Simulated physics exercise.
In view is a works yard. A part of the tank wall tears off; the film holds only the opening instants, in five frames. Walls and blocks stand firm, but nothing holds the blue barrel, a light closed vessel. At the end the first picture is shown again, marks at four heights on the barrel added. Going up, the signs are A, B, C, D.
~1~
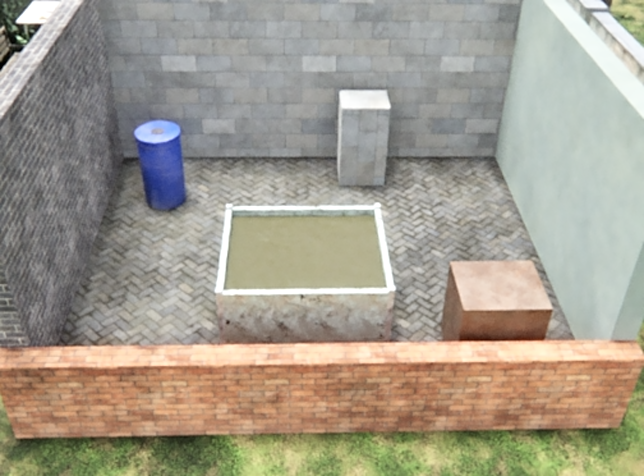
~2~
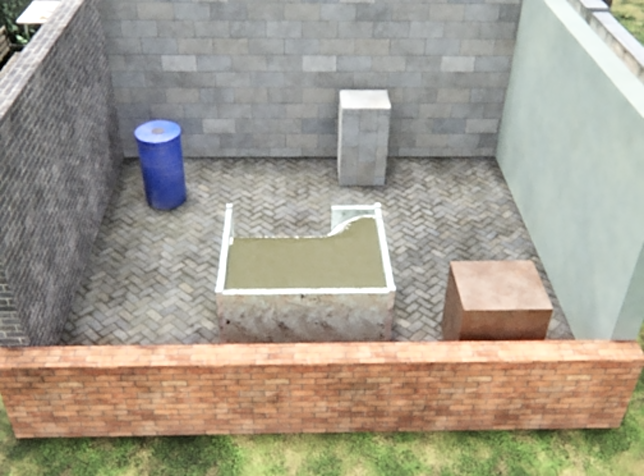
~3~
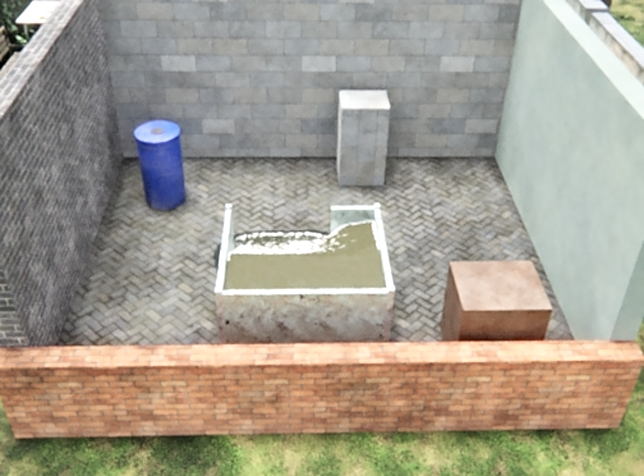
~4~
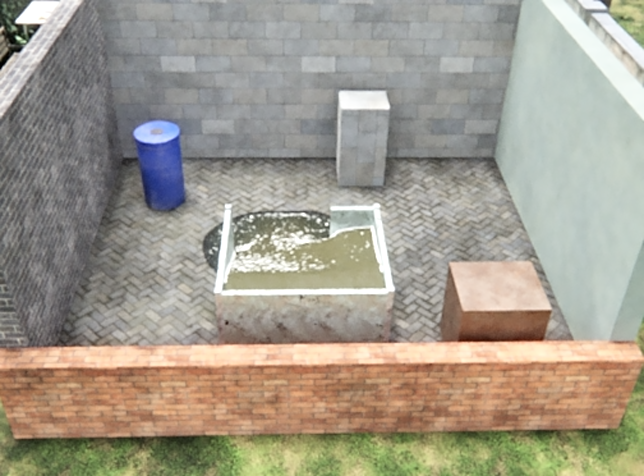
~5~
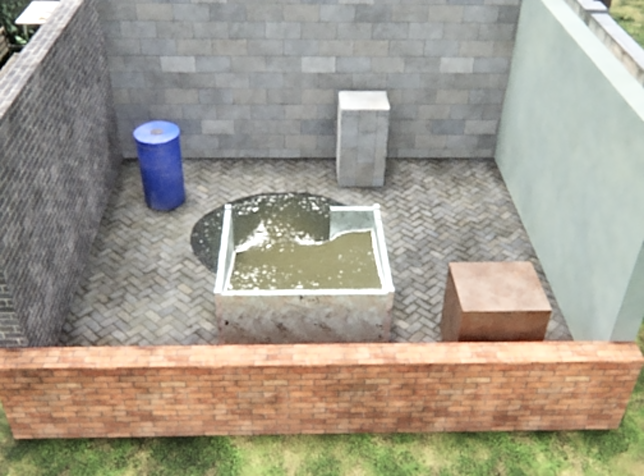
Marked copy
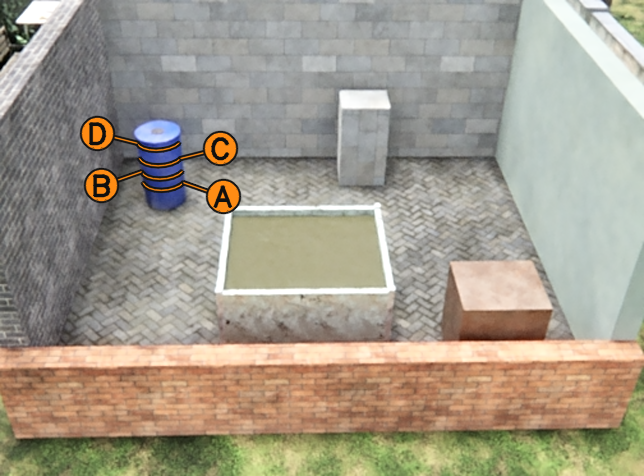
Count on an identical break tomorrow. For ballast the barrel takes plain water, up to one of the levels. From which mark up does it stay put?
That is level A.
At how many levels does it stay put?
All of them.
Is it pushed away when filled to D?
No, that is safe.
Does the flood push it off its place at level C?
No, that is safe.
On the marked copy, A at (161, 190); B at (159, 179); C at (158, 165); D at (156, 150); from the bottom up A, B, C, D.
With A, it shifts by a finger or two and stays.
With B, it does not move.
With C, it does not move.
With D, it does not move.
